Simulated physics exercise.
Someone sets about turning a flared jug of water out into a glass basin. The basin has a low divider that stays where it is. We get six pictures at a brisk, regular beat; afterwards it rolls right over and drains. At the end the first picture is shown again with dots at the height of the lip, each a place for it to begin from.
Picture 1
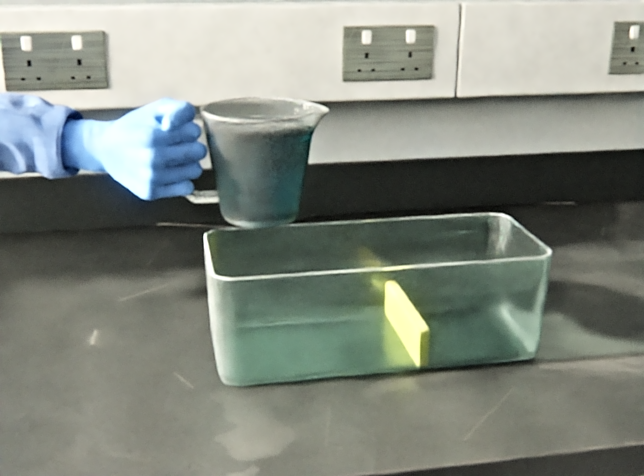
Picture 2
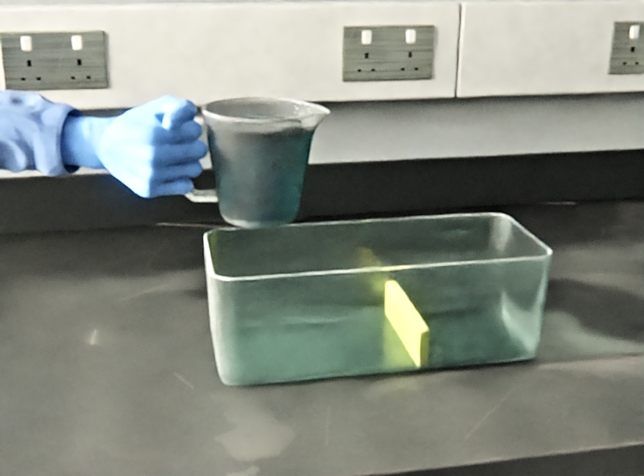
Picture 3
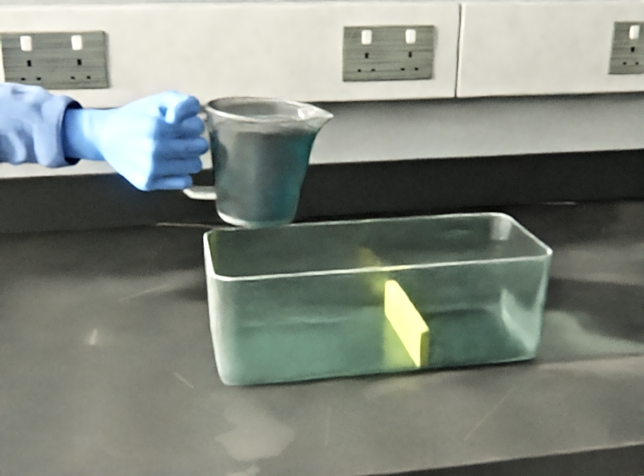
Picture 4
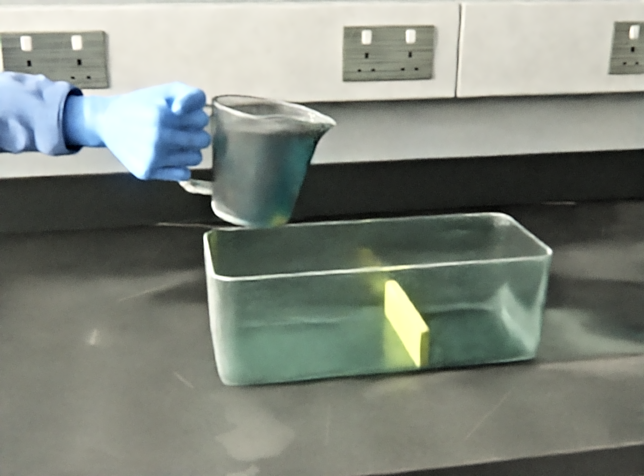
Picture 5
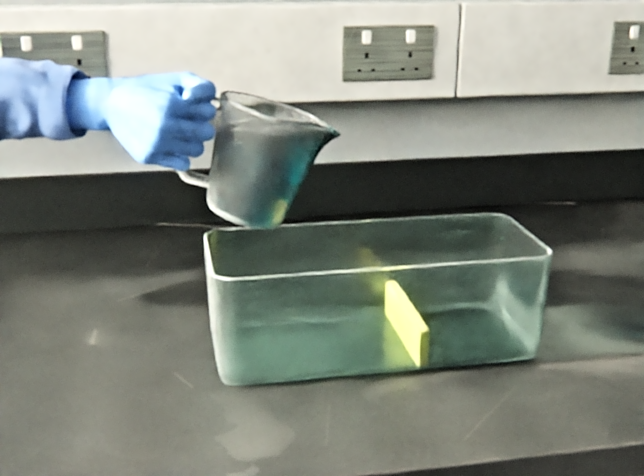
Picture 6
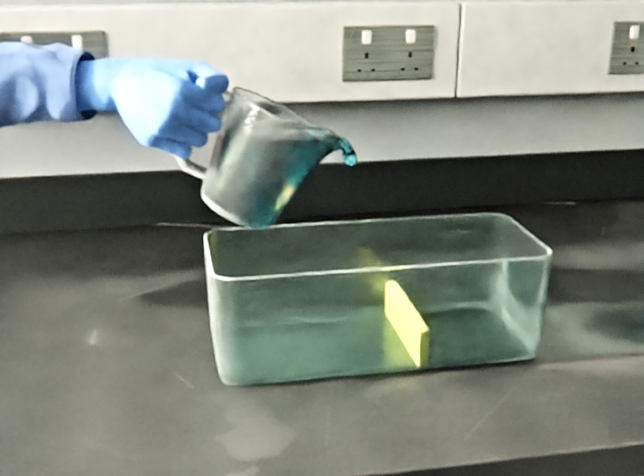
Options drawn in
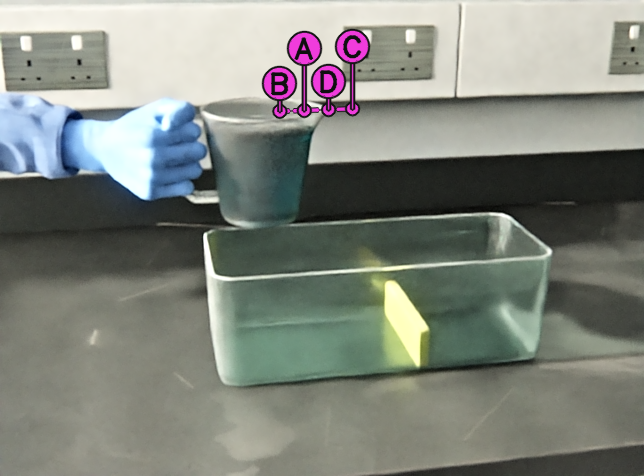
At first, a blue-gloved hand holds a flared jug of water upright above the left part of a glass basin with a short yellow wall inside. The hand gradually tilts the jug to the right, and then a little bluish water curls out over its lip.
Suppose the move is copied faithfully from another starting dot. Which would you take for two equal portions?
Spot C does it best.
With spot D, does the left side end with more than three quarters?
Yes, it does.
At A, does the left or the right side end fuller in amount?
The left one.
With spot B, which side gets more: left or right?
The left side.
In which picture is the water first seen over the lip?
Picture 6.
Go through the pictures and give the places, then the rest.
Upright, lip at (327, 109); basin from (219, 382) to (537, 353); top of the wall at (406, 303); nothing has left yet, in the first frame.
Upright, lip at (328, 111); nothing has left yet, in the second frame.
Tipped about 5°, lip at (331, 115); nothing has left yet, in the third frame.
Tipped about 11°, lip at (335, 122); nothing has left yet, in the fourth frame.
Tipped about 19°, lip at (339, 133); nothing has left yet, in the fifth frame.
Tipped about 28°, lip at (342, 145); water is over the lip, down to (349, 160), in the sixth frame.
In magenta, A at (304, 110); B at (279, 111); C at (352, 108); D at (328, 109).
With A, about 94 % ends left of the wall and 5 % right of it.
With B, about 96 % ends left of the wall and 4 % right of it.
With C, about 47 % ends left of the wall and 52 % right of it.
With D, about 89 % ends left of the wall and 10 % right of it.
